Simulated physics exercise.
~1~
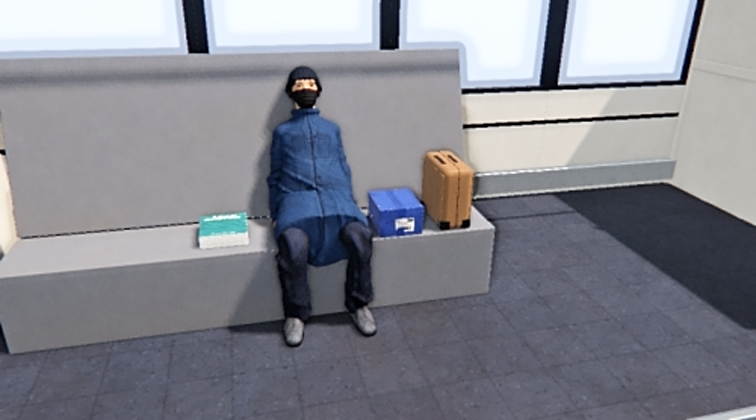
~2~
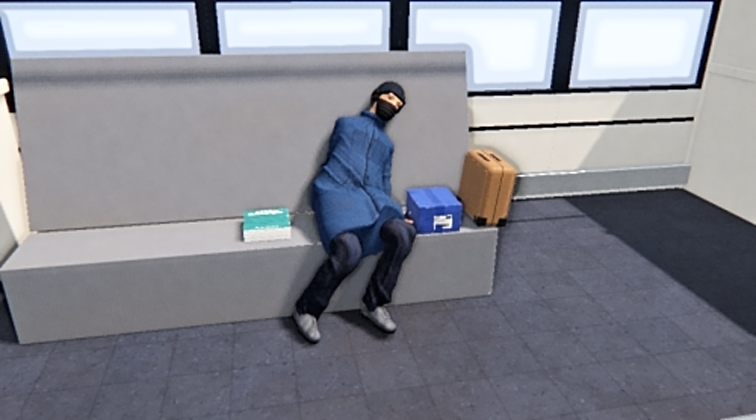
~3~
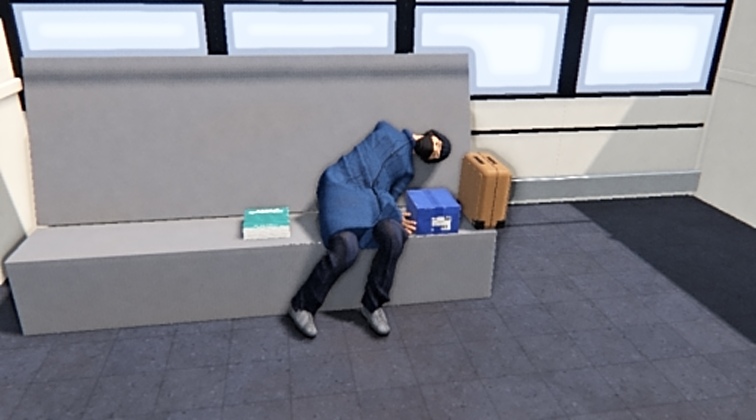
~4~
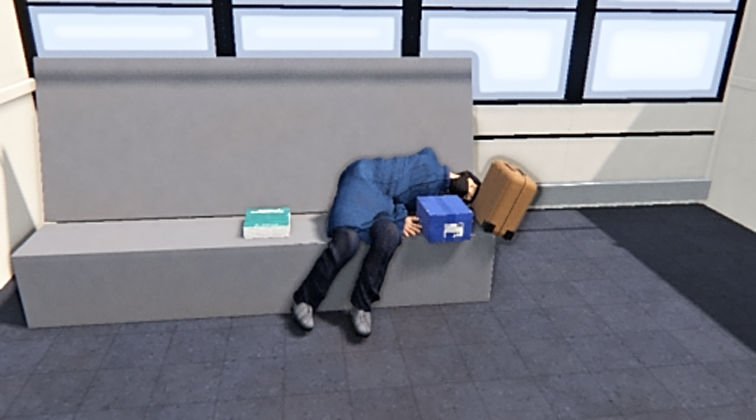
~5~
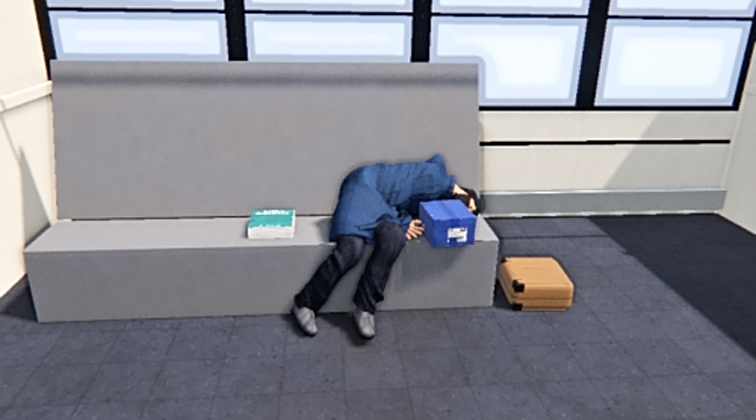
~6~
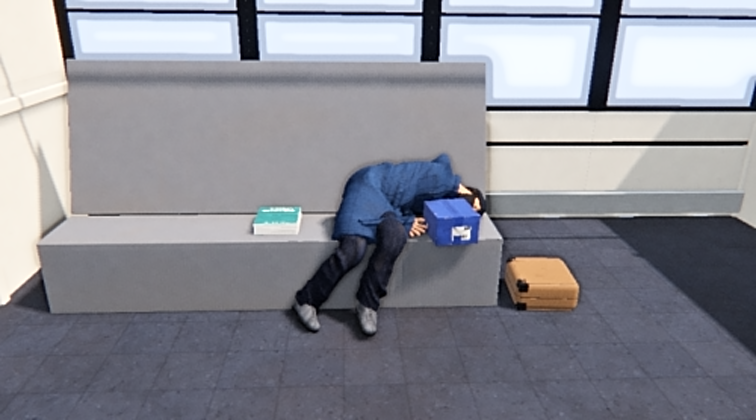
Slumping commuter in blue coat toppling right along a grey bench behind a blue carton, brown case tipping off onto the floor.
